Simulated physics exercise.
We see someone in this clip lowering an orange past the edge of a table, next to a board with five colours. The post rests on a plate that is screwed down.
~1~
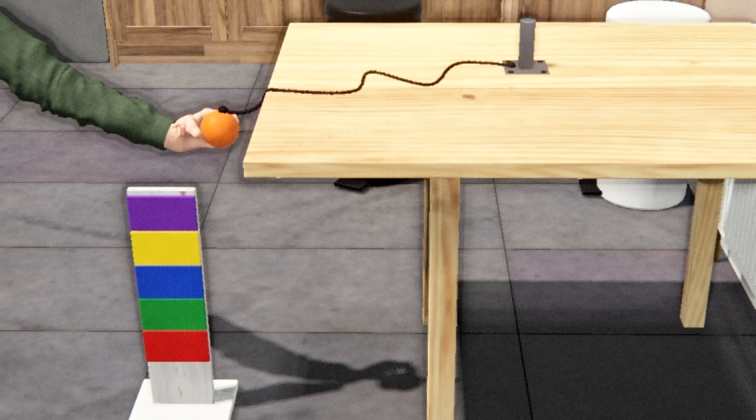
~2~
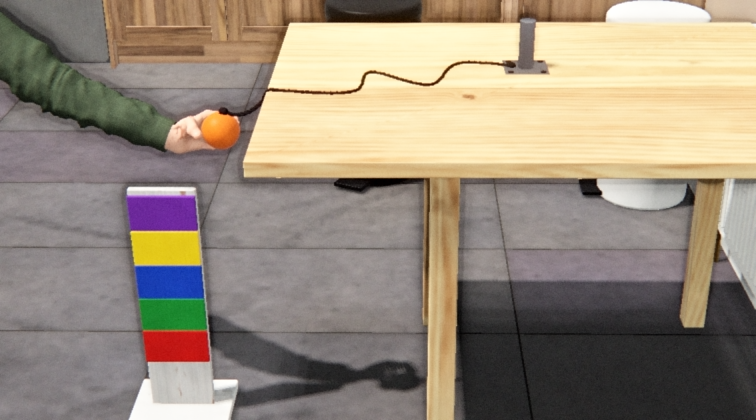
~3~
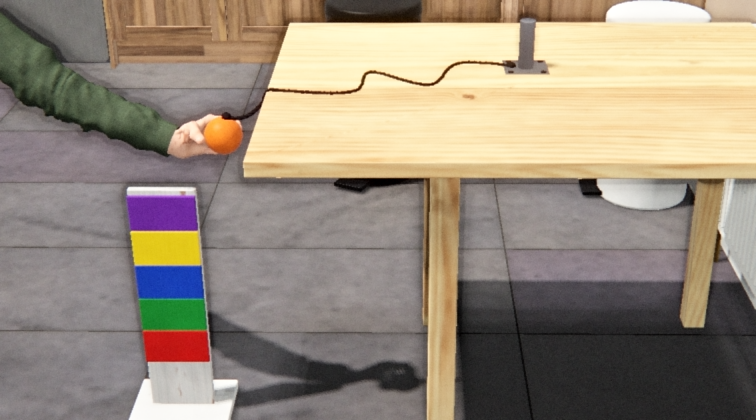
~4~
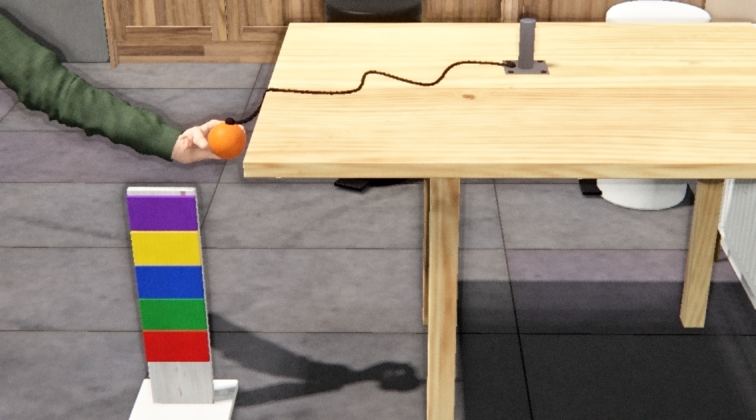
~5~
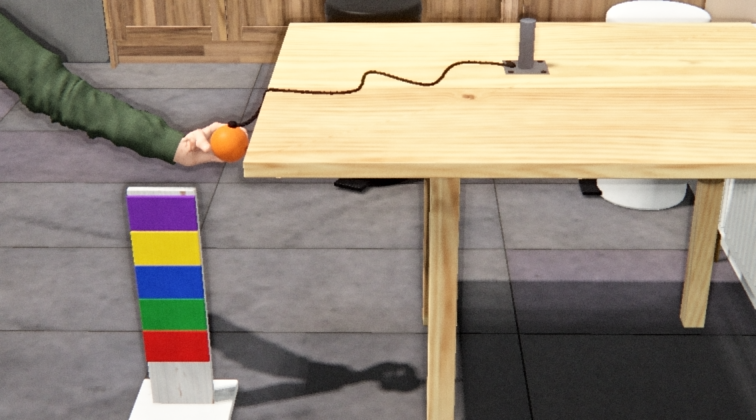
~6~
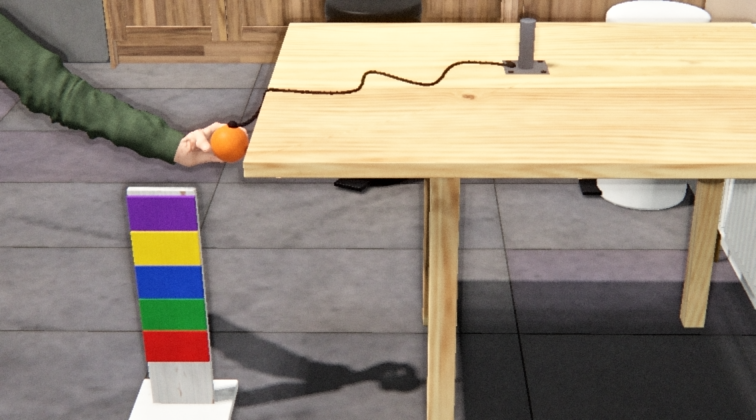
In a room with grey floor tiles and wood panelling, the view looks slightly down on a pale wooden table at the right. A green-sleeved arm at the left holds an orange ball tied to a dark cord running across the tabletop to a small post, above an upright board striped purple, yellow, blue, green and red. The hand moves the ball slightly down and right, while the camera stays still.
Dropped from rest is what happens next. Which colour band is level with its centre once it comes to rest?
The yellow band.
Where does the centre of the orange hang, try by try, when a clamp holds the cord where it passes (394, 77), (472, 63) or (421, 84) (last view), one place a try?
(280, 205), (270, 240), (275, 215).
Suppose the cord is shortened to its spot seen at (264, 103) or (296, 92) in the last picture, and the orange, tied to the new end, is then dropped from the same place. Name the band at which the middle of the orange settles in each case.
Try by try it comes out as purple; no band.
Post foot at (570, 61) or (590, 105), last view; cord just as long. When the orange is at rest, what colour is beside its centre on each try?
It comes out purple the first time and purple the second time.
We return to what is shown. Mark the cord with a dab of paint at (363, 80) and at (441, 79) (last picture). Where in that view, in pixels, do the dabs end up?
About (291, 80), and the other about (407, 73).
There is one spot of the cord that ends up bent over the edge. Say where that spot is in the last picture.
Close to (360, 88).
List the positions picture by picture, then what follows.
The first frame shows orange (220, 129); purple (162, 215); yellow (166, 250); blue (169, 283); green (173, 316); red (176, 348).
The second frame shows orange (221, 130); cord through (481, 63) (441, 79) (387, 75) (360, 88) (289, 91).
The third frame shows orange (223, 135).
The fourth frame shows orange (227, 141); cord through (481, 63) (441, 79) (387, 75) (360, 88) (289, 91).
The fifth frame shows orange (229, 143).
The sixth frame shows orange (230, 143); cord through (481, 63) (441, 79) (387, 75) (360, 88) (289, 91).
Soon after, orange near (291, 223); level with purple.
Then, orange near (262, 241); level with yellow.
At rest, orange near (269, 244); level with yellow. At yellow.
